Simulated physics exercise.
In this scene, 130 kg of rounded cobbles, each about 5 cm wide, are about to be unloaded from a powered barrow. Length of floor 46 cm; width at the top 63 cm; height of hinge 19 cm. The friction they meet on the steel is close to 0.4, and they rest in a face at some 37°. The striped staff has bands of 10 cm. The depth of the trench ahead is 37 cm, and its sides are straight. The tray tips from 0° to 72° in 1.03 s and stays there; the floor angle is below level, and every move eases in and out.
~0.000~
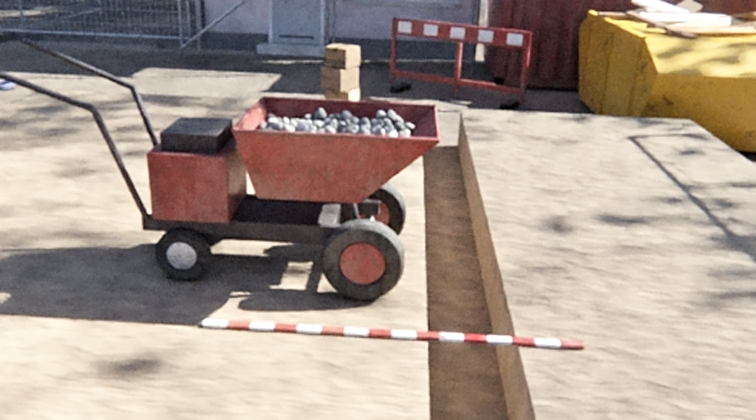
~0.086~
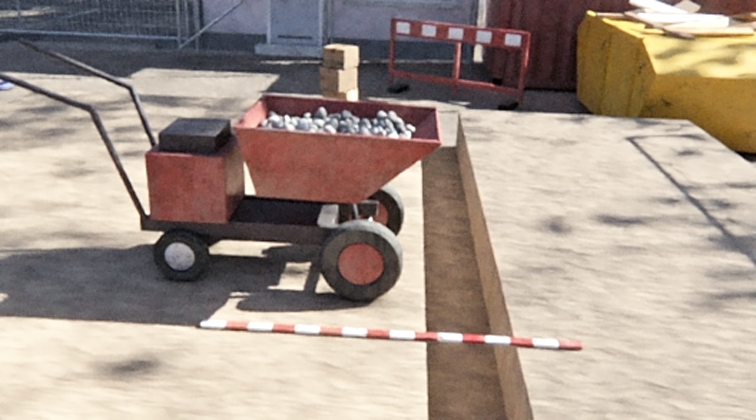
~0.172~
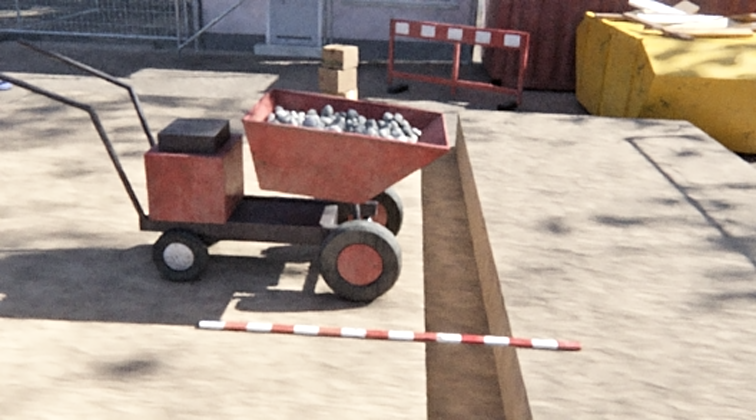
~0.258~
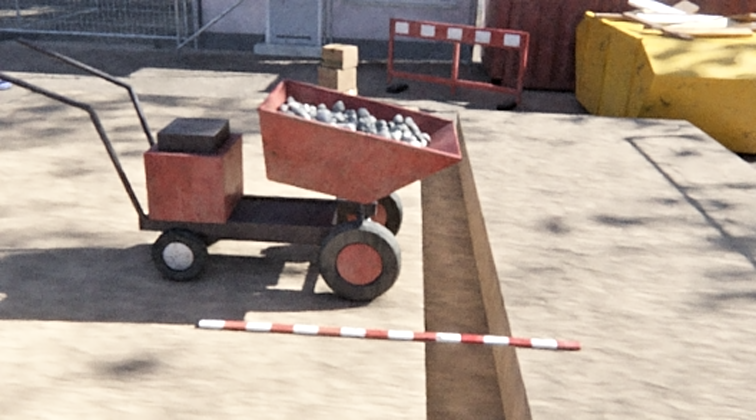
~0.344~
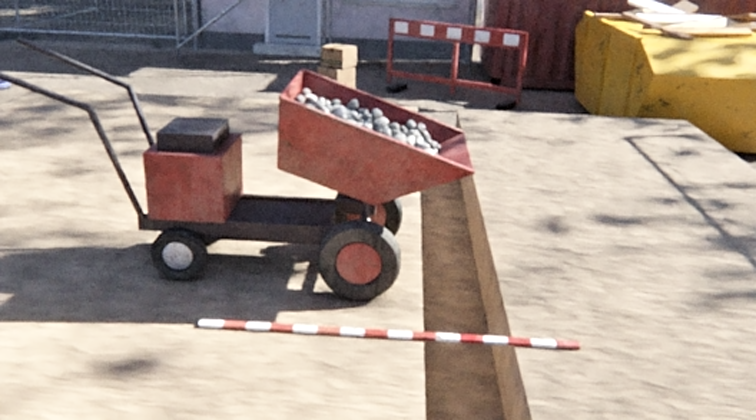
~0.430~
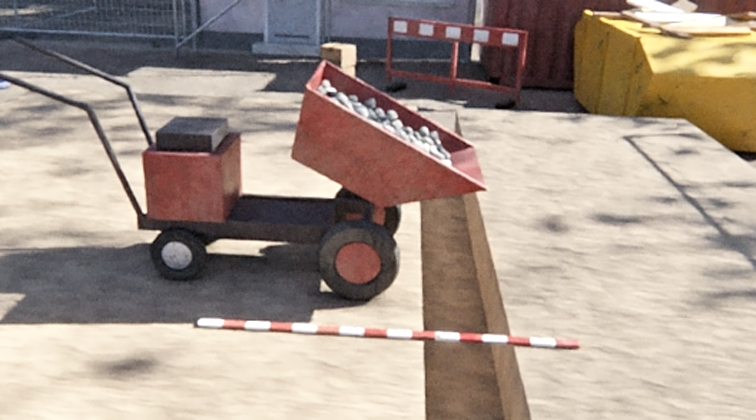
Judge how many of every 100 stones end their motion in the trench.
I would put it near 4 out of 100.
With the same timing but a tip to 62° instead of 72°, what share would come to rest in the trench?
Around 25 per cent would finish in the trench.
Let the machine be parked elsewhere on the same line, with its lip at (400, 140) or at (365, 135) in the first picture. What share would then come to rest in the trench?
Some 65 and some 95 per cent, in that order.
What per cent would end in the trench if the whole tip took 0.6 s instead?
About 5%.
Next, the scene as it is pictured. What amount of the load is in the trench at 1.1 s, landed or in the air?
By that moment, roughly 0 per cent of the load.
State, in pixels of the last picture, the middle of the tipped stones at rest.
(559, 277).
After 0.8 s the floor is at 61°; 100 % in the tray; the foremost stones are at (500, 237).
After 1.1 s the floor is at 72°; 59 % in the tray, 40 % past the trench; the foremost stones are at (608, 287).
After 1.5 s the floor is at 72°; 28 % in the tray, 1 % in the trench, 71 % past the trench; the foremost stones are at (733, 303).
After 3.4 s the floor is at 72°; 22 % in the tray, 4 % in the trench, 74 % past the trench; the foremost stones are past the picture's edge.
